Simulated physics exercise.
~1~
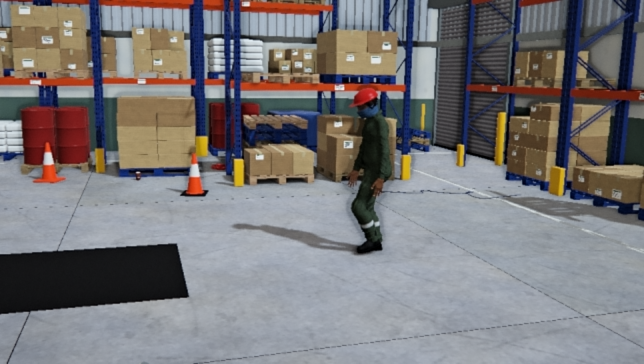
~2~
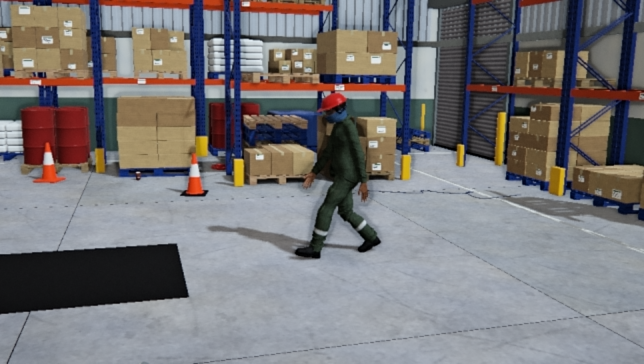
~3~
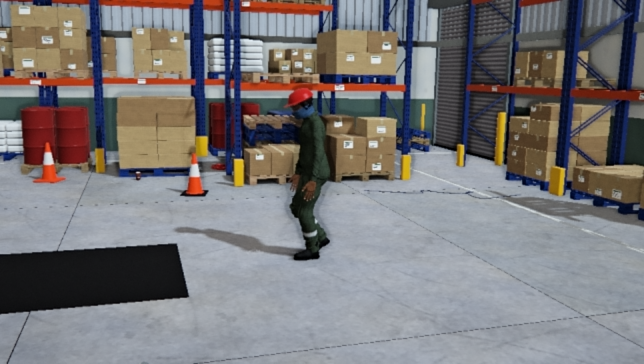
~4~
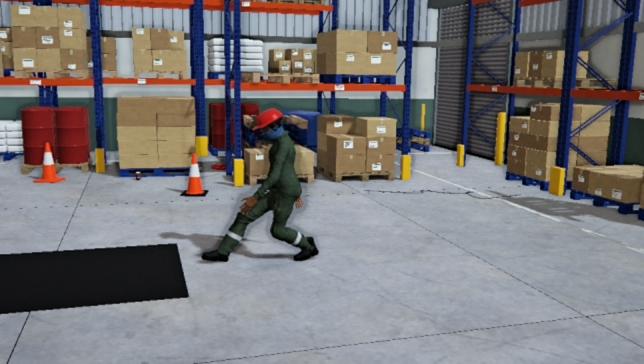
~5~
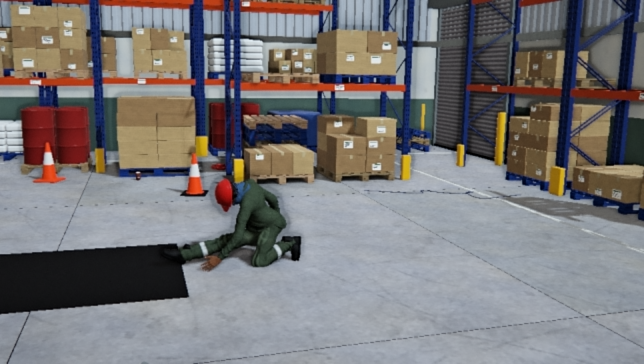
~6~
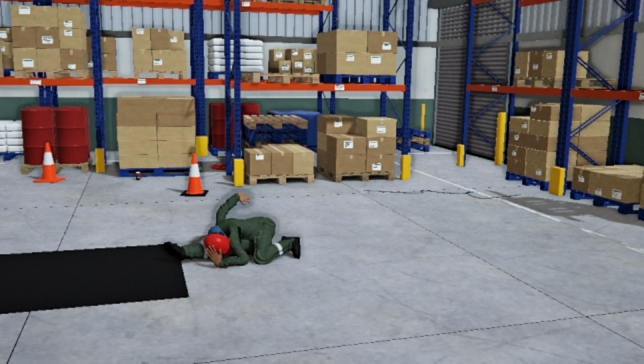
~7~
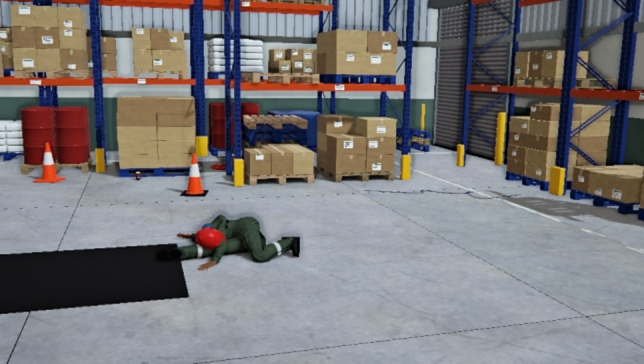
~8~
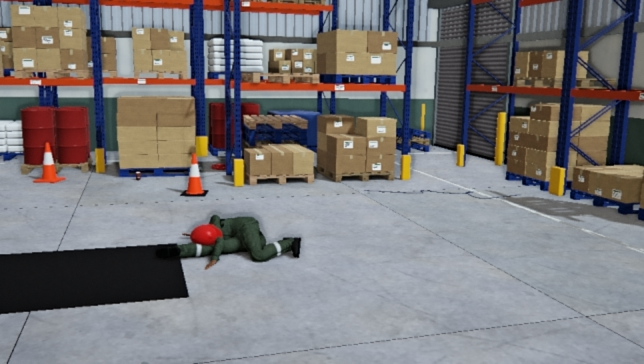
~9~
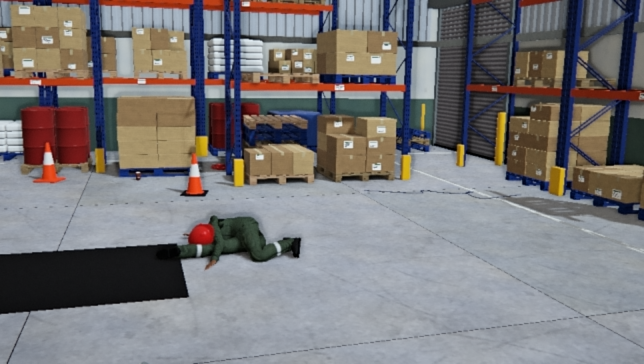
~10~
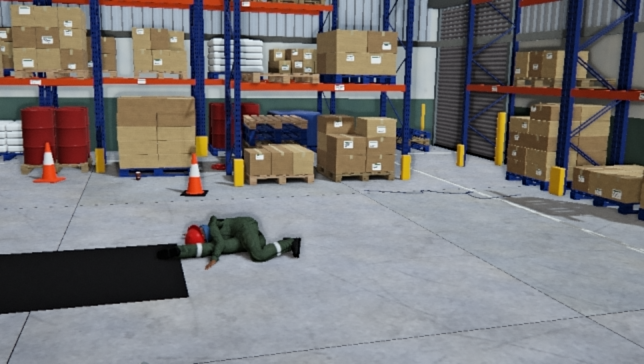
In a warehouse seen from a raised, still viewpoint, blue and orange racks of cardboard boxes stand behind an open grey floor, with red drums and two orange cones at the left. A black mat lies at the lower left. A person in a red helmet and dark green coveralls with pale ankle bands walks left towards it. Nearing the mat, they sink in a long, low stride and crumple forward to the floor. One arm swings up briefly, then drops as the body flattens. They end lying still, head just short of the mat's near edge.
